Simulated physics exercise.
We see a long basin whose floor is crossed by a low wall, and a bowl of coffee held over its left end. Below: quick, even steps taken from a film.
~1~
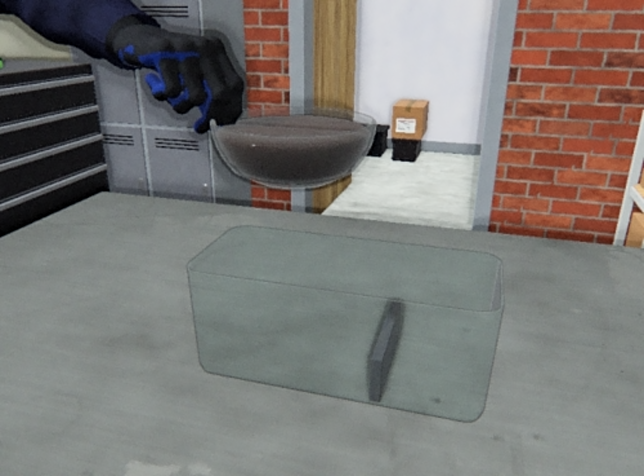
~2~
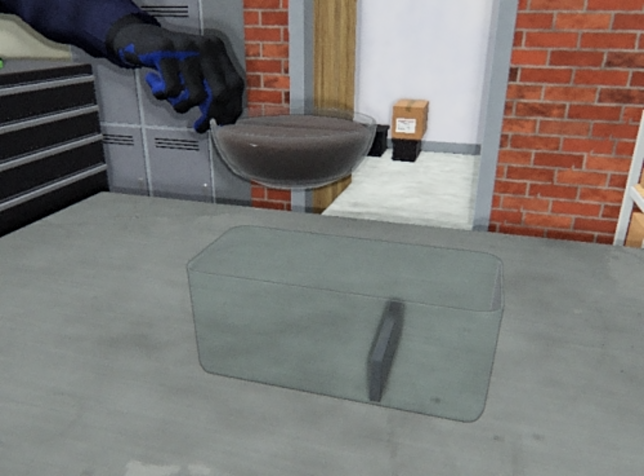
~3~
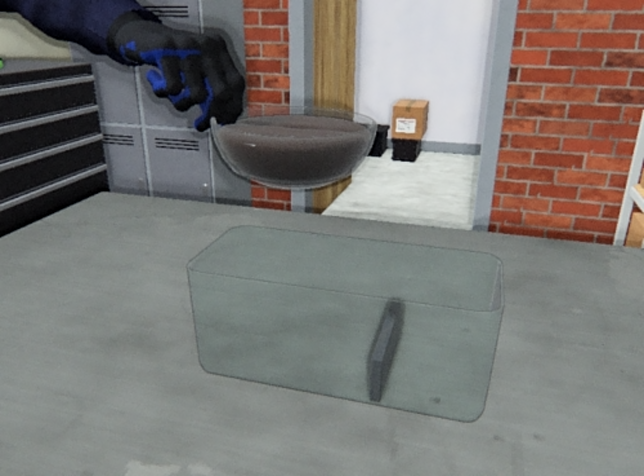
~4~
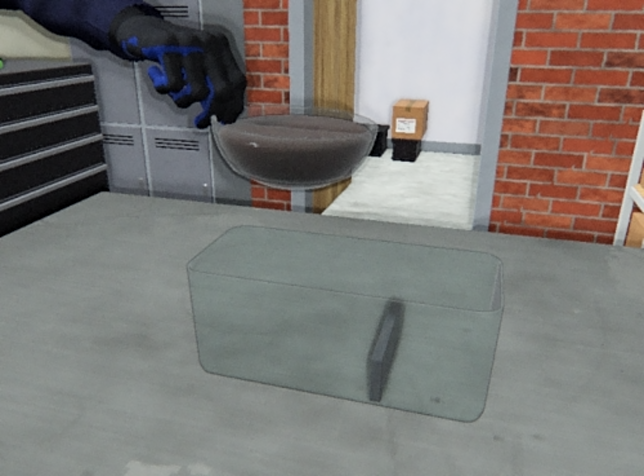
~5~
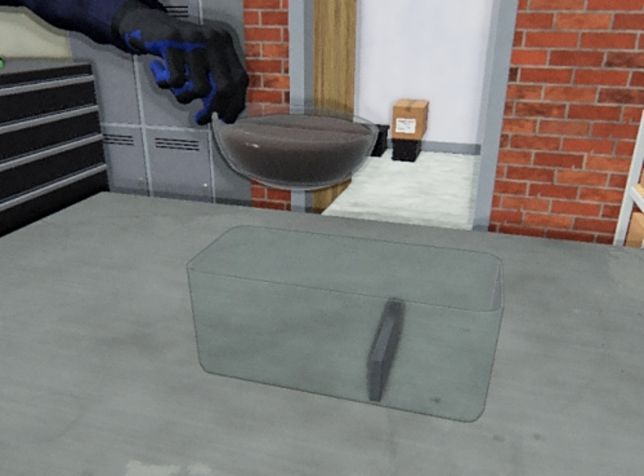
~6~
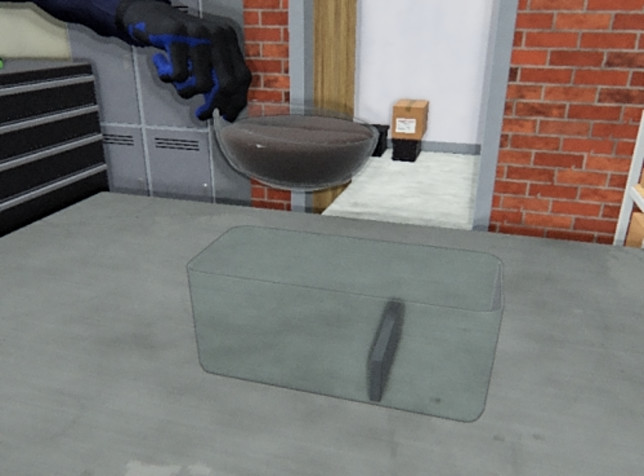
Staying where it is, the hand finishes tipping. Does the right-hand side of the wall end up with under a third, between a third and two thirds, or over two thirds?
It ends up with over two thirds.
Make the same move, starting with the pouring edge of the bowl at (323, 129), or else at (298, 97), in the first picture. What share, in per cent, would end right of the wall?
It comes to 35 % the first time and 10 % the second.
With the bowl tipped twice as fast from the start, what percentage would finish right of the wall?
About 65 per cent.
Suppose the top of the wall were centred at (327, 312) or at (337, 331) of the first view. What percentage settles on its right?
100 % then 95 %, approximately.
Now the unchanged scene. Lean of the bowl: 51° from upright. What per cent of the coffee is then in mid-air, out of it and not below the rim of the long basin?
I'd put it near 30 per cent.
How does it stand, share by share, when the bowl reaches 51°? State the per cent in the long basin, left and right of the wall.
On the left 0 %, on the right 25 %.
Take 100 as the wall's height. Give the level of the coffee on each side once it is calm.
Left near 10; right near 90.
A moment on, the bowl is tipped part way and 42 per cent is still to pour, 2 is left of the wall and 26 right of it.
Next, the bowl is tipped on its side and 4 per cent is still to pour, 9 is left of the wall and 83 right of it.
Then the bowl is tipped on its side and 0 per cent is still to pour, 16 is left of the wall and 84 right of it.
Later the bowl is tipped on its side and 0 per cent is still to pour, 16 is left of the wall and 84 right of it.
At rest 16 per cent lies left of the wall, 84 right of it and 0 outside.
